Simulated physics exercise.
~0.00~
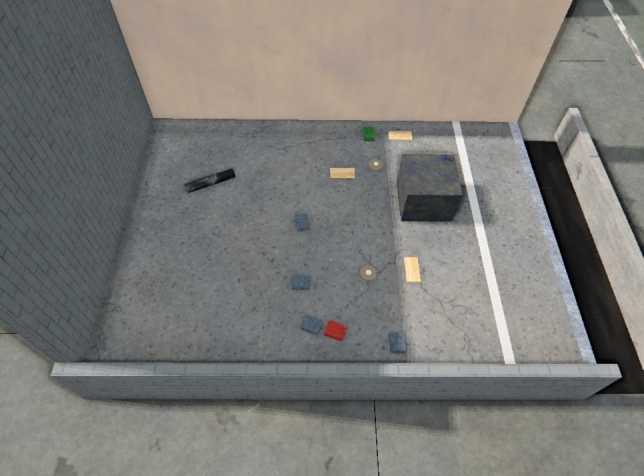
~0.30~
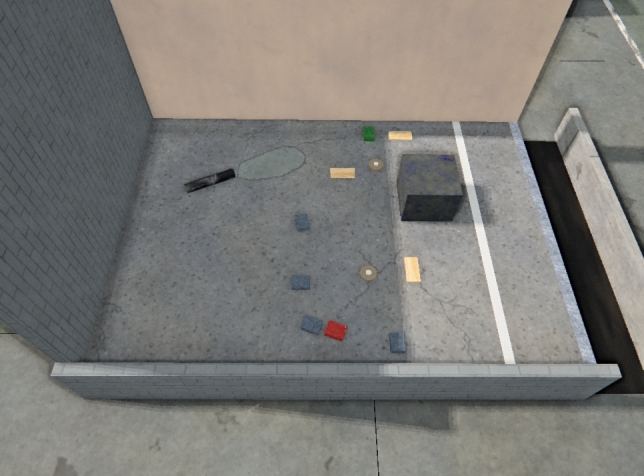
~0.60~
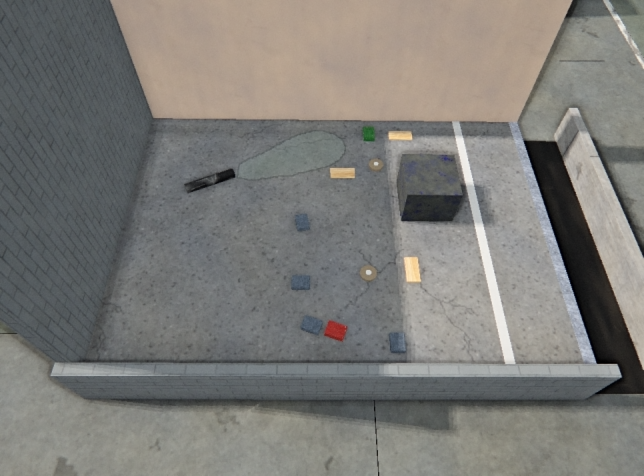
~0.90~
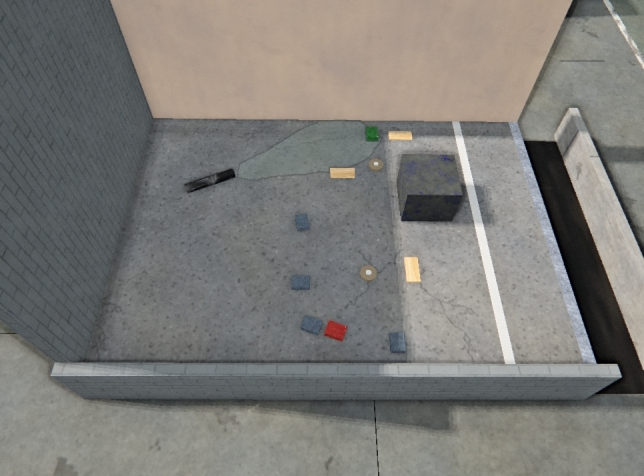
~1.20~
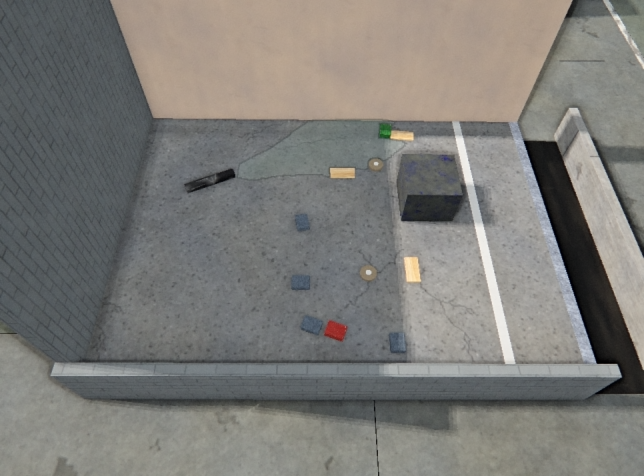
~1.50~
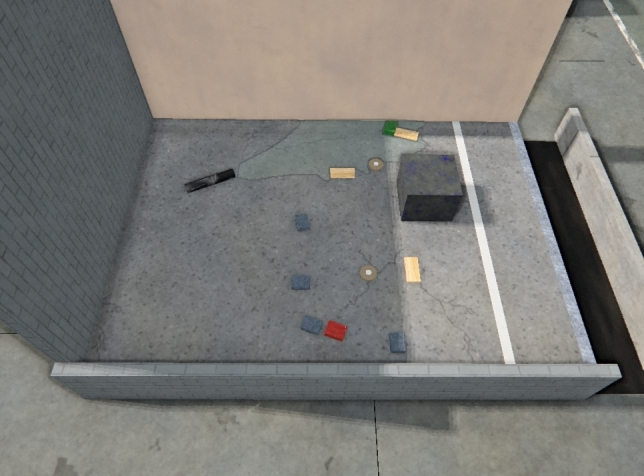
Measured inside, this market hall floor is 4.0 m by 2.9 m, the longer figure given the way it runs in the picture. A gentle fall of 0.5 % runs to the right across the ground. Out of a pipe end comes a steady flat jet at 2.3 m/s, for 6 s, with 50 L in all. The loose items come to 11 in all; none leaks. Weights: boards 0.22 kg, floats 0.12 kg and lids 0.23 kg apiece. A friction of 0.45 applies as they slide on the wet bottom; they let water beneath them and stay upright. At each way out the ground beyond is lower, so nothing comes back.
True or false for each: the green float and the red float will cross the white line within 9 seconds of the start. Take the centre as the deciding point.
Green float: True; red float: False.
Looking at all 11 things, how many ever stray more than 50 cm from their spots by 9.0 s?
Tally: 2.
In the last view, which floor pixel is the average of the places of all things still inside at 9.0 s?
They average out to somewhere around (350, 261).
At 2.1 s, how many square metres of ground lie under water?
Somewhere about 1.5 m2, give or take.
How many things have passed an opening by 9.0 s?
The number I get is 2.
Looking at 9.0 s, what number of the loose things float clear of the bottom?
It comes to 0 of them.
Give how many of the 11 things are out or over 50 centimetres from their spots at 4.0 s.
The number by then is 2.
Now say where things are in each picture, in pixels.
In the first frame, the green float at (369, 132) rests on the ground; the red float at (336, 330), on the bottom; 0.0 m2 under water; 0 of 11 have shifted.
In the second frame, the green float at (369, 132) rests on the ground; the red float at (336, 330), on the bottom; 0.2 m2 under water; 0 of 11 have shifted.
In the third frame, the green float at (369, 132), on the bottom; the red float at (336, 330) rests on the ground; 0.4 m2 under water; 0 of 11 have shifted.
In the fourth frame, the green float at (372, 132), on the bottom, 4 cm from its start; the red float at (336, 330) rests on the ground; water covers 0.7 m2; 0 of 11 have shifted.
In the fifth frame, the green float at (386, 129), on the bottom, 19 cm from its start; the red float at (336, 330), on the bottom; water covers 0.9 m2; 1 of 11 have shifted.
In the sixth frame, the green float at (391, 126), afloat, 26 cm from its start; the red float at (336, 330), on the bottom; 1.0 m2 under water; 2 of 11 have shifted.
After 2.1 s the green float is near (417, 127), 0.5 m from its start, afloat; the red float is near (336, 330), 0.0 m from its start, aground; 0 of 11 are over the mark; 2 afloat.
After 4.0 s the green float has gone out; the red float is near (336, 330), 0.0 m from its start, aground; 2 of 11 are over the mark; 0 afloat.
After 6.3 s the green float has gone out; the red float is near (336, 330), 0.0 m from its start, aground; 2 of 11 are over the mark; 0 afloat.
After 9.0 s the green float has gone out; the red float is near (336, 330), 0.0 m from its start, aground; 2 of 11 are over the mark; 0 afloat.
